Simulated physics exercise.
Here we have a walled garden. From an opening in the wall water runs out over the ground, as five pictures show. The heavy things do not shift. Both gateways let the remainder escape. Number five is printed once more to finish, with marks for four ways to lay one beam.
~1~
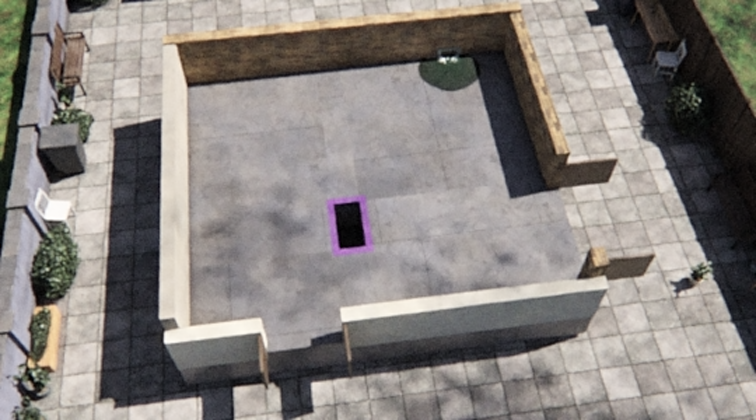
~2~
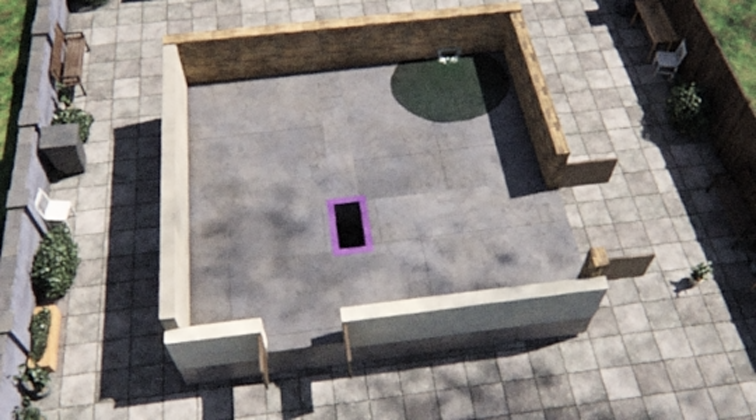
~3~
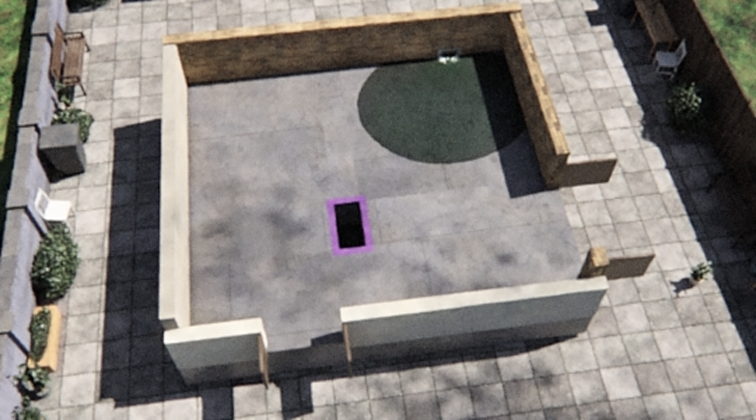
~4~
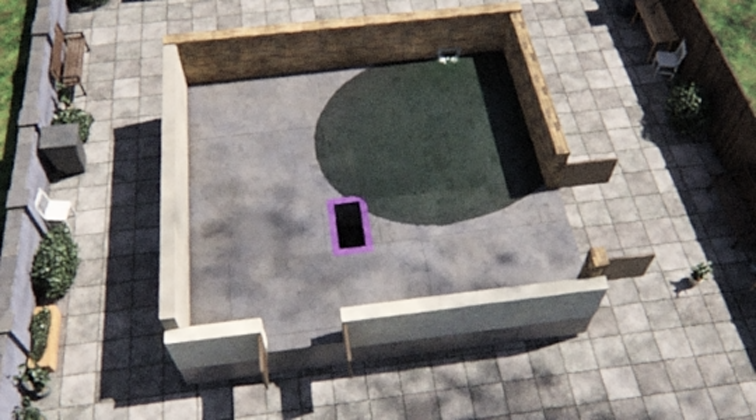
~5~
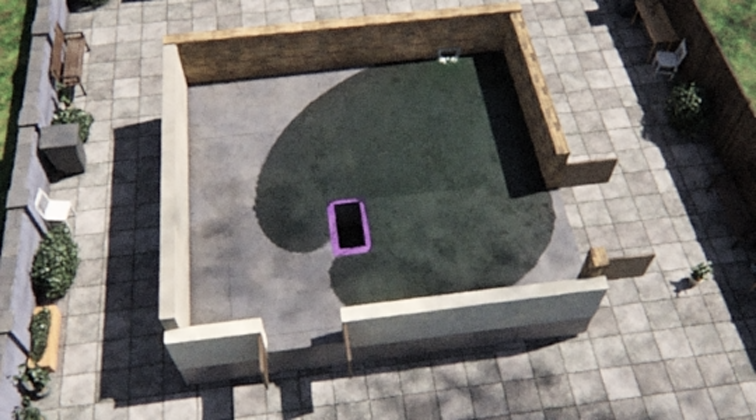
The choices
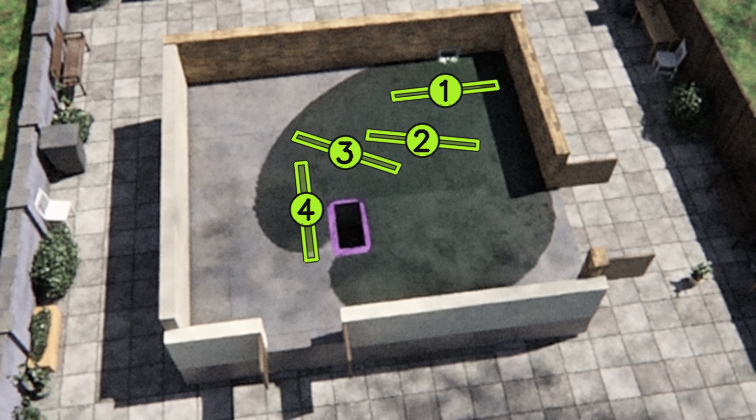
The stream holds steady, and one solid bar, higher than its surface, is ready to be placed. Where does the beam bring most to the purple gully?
The best position is 4.
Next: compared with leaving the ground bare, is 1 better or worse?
Position 1 is worse.
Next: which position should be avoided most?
It is 2.
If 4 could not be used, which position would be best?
Here it is position 3.
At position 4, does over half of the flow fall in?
No.
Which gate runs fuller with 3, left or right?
The left one.
On the marked copy, 1 from (393, 96) to (496, 84); 2 from (367, 134) to (477, 145); 3 from (295, 135) to (397, 168); 4 from (311, 260) to (300, 162).
If 1 is chosen, about 8 % of the stream runs into the purple gully, about 88 % out by the gates.
If 2 is chosen, about 5 % of the stream runs into the purple gully, about 92 % out by the gates.
If 3 is chosen, about 13 % of the stream runs into the purple gully, about 83 % out by the gates.
If 4 is chosen, about 33 % of the stream runs into the purple gully, about 63 % out by the gates.
